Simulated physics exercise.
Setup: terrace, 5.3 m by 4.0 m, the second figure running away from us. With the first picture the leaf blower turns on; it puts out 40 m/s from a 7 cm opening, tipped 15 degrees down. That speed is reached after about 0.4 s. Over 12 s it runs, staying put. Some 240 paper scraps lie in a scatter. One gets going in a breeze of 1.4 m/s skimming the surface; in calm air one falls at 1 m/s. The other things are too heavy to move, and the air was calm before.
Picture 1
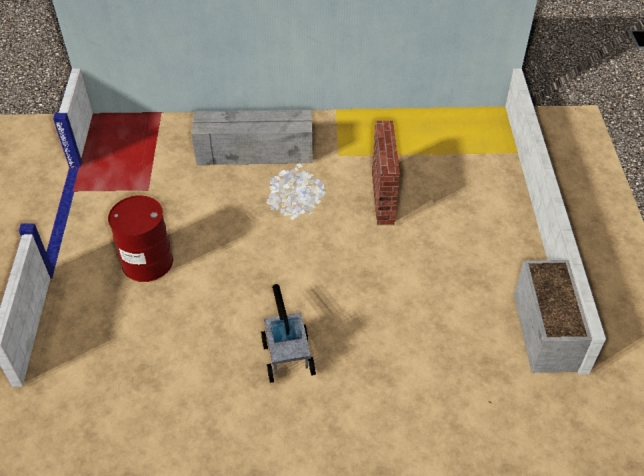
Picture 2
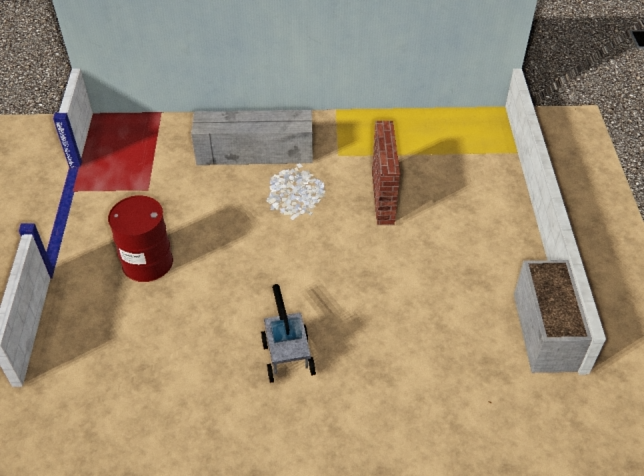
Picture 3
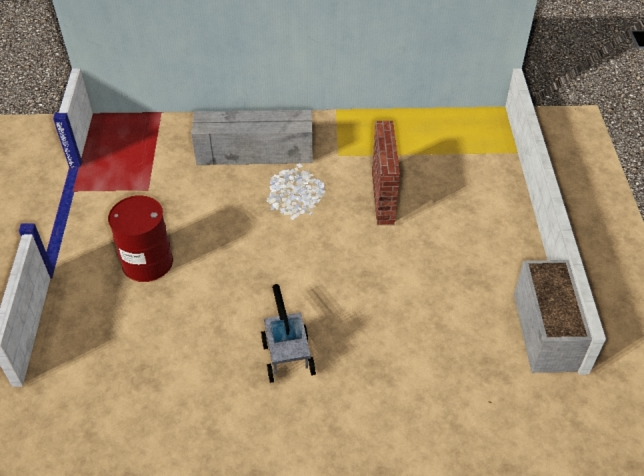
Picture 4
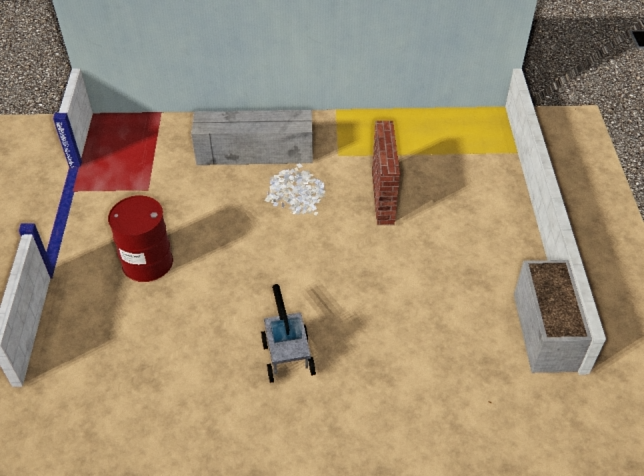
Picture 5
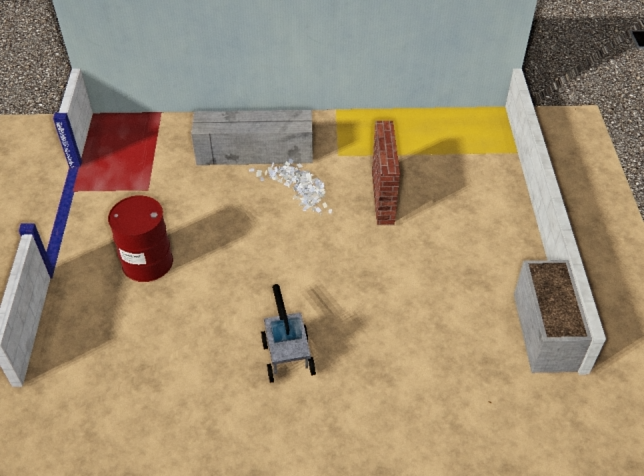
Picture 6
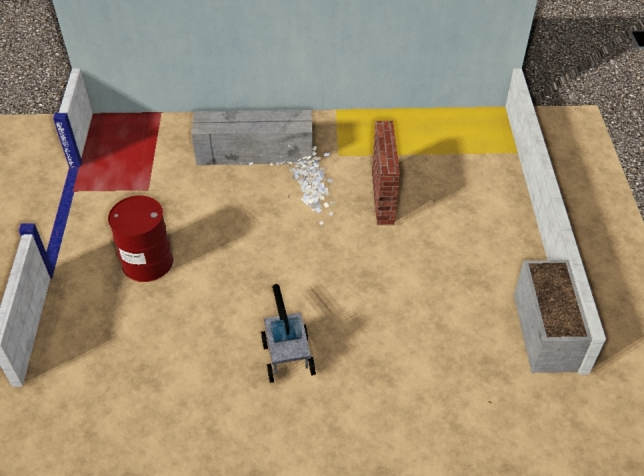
A pale wall stands behind a still leaf blower as paper scraps spread and shift right.
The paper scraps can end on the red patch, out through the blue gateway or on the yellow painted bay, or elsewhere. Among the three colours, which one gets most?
The biggest group is at the yellow one.
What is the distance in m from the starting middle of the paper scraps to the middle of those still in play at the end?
About 1.6 metres.
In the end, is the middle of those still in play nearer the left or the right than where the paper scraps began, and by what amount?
The middle ends up further rightward, approx. 1.0 m.
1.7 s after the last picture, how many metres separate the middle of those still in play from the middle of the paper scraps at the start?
Centre shift: Near 1.2 m.
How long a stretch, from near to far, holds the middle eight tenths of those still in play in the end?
The middle bunch covers about 1.2 m from near to far.
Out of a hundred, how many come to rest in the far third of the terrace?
Something close to 100 % ends up there.
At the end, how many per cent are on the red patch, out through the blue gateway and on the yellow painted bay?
About 1 % red, 0 % blue and 70 % yellow.
Then, 1.7 s after the last picture the count stands so, 0 % are on the red patch, 56 % on the yellow painted bay and 0 % out through the blue gateway; the middle of those still in play is near (370, 148).
Then, 3.1 s after the last picture the count stands so, 0 % are on the red patch, 63 % on the yellow painted bay and 0 % out through the blue gateway; the middle of those still in play is near (374, 136).
Then, 5.8 s after the last picture the count stands so, 1 % are on the red patch, 68 % on the yellow painted bay and 0 % out through the blue gateway; the middle of those still in play is near (375, 131).
Then, 11.2 s after the last picture, at the end, 1 % are on the red patch, 71 % on the yellow painted bay and 0 % out through the blue gateway; the middle of those still in play is near (382, 126).
